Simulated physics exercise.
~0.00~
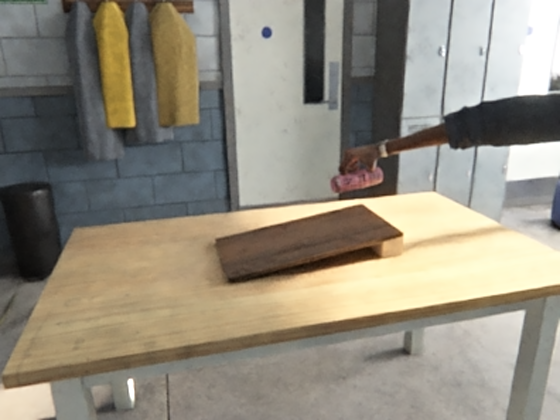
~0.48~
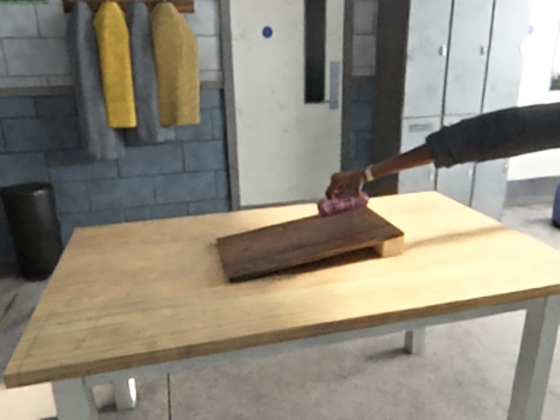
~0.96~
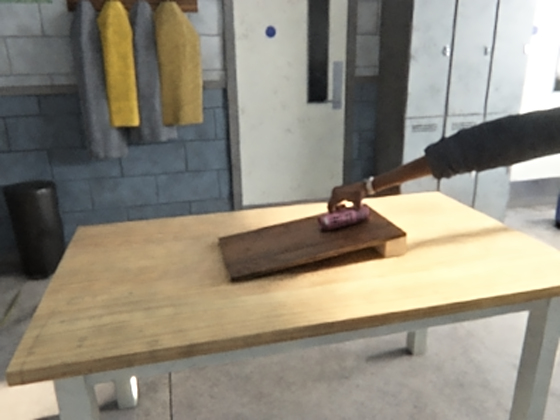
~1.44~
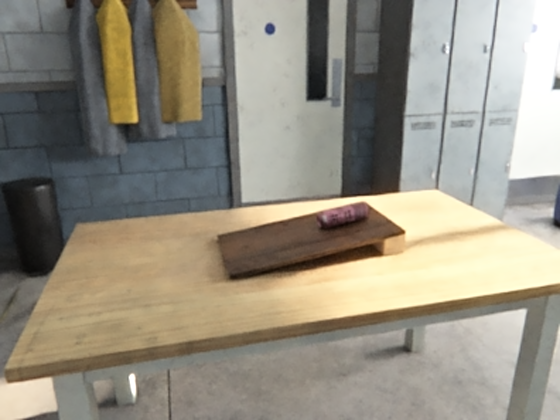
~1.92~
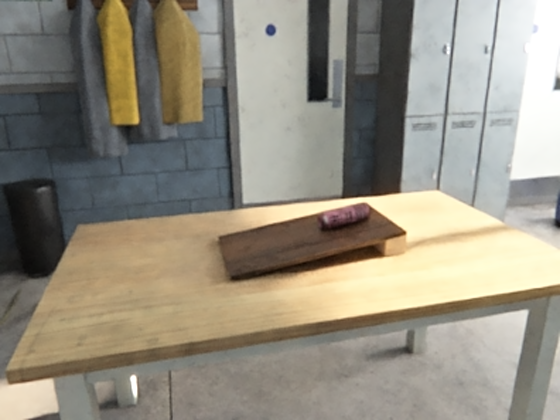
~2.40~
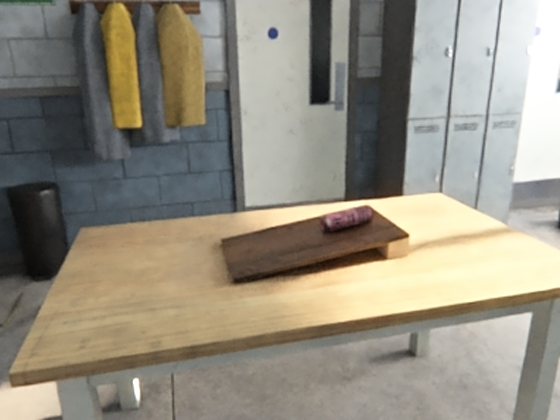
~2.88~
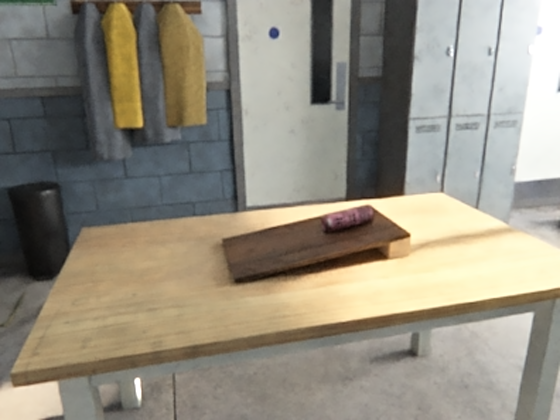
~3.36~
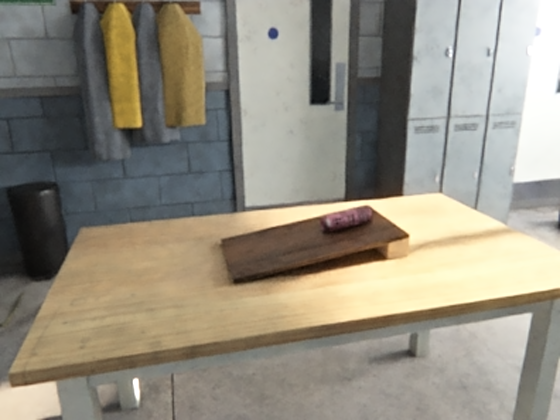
Pink can being lowered by a hand onto its side on a sloping dark board, then staying still after the hand withdraws.
